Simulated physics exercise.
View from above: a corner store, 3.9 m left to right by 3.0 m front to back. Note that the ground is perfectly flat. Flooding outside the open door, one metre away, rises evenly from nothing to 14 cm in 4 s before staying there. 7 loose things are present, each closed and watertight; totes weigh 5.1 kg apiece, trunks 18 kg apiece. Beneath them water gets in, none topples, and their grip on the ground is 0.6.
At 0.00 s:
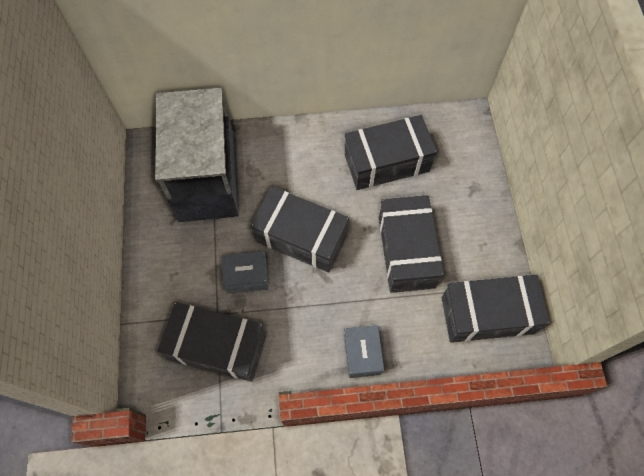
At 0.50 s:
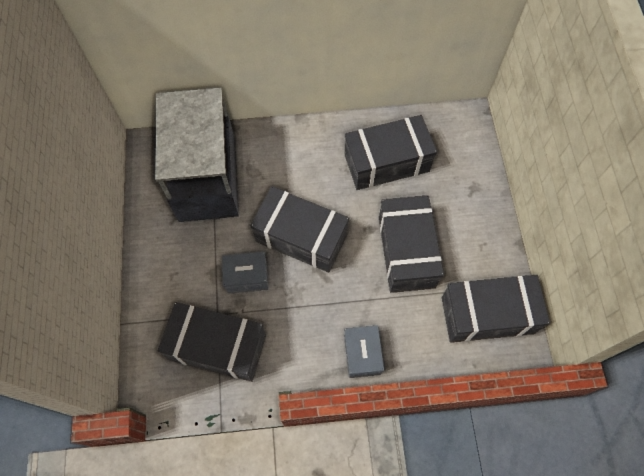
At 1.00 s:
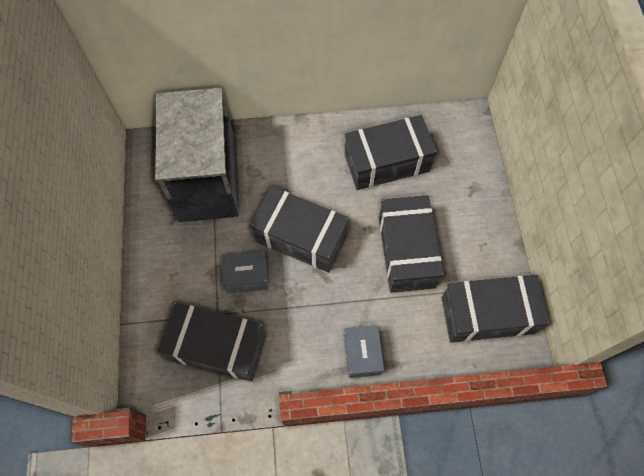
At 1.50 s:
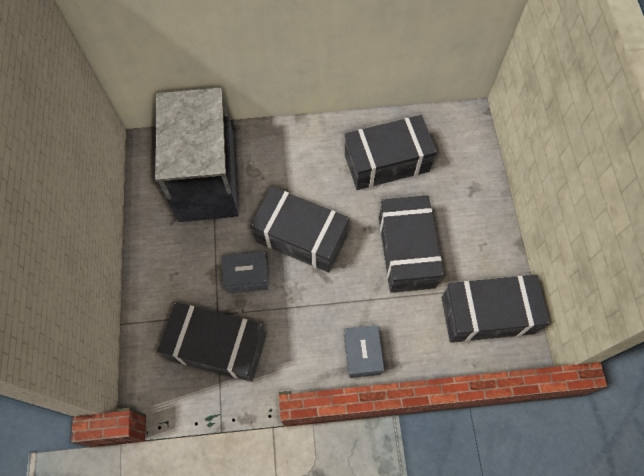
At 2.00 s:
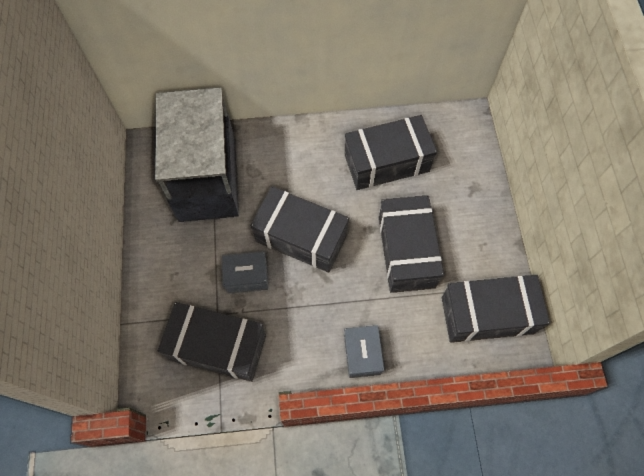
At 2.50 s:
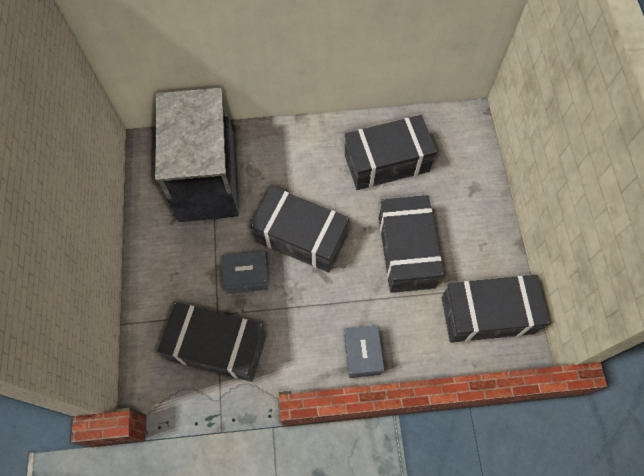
A tall dark block with a grey stone top, five strapped black trunks and two small grey totes stayed still while water spread over the pavement outside, then crept in through the doorway.
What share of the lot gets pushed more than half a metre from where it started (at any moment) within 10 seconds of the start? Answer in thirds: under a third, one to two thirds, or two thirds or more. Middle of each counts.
One to two thirds.
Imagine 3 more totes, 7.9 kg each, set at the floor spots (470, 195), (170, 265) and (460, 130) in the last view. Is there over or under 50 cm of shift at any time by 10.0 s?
So the first ends up below the threshold, the second past the threshold, the third below the threshold.
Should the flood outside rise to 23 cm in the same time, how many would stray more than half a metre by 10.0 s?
In that case the number is 6.
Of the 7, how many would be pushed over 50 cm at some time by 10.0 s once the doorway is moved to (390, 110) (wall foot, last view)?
In that case the number is 5.
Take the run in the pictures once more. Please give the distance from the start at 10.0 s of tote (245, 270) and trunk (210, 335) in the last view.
First 140 cm, then 150 cm.
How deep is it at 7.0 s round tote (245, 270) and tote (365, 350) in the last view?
First about 7 cm, second about 2 cm.
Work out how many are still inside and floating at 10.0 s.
3.
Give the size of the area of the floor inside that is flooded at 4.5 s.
About 2.5 m2 is covered.
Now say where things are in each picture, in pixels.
The first frame shows a tote at (244, 269) rests on the ground; a trunk at (412, 236) rests on the ground; water covers 0.0 m2; 0 of 7 have shifted.
The second frame shows a tote at (244, 269) rests on the ground; a trunk at (412, 236), on the bottom; water covers 0.0 m2; 0 of 7 have shifted.
The third frame shows a tote at (244, 269), on the bottom; a trunk at (412, 236) rests on the ground; water covers 0.0 m2; 0 of 7 have shifted.
The fourth frame shows a tote at (244, 269) rests on the ground; a trunk at (412, 236), on the bottom; 0.0 m2 under water; 0 of 7 have shifted.
The fifth frame shows a tote at (244, 269), on the bottom; a trunk at (412, 236), on the bottom; 0.0 m2 under water; 0 of 7 have shifted.
The sixth frame shows a tote at (244, 269) rests on the ground; a trunk at (412, 236), on the bottom; water covers 0.1 m2; 0 of 7 have shifted.
After 3.5 s 0 of 7 are over 50 cm from their spots; 0 afloat.
After 4.5 s 0 of 7 are over 50 cm from their spots; 0 afloat.
After 7.0 s 1 of 7 are over 50 cm from their spots; 2 afloat.
After 10.0 s 3 of 7 are over 50 cm from their spots, and 3 have been at some point; 3 afloat.
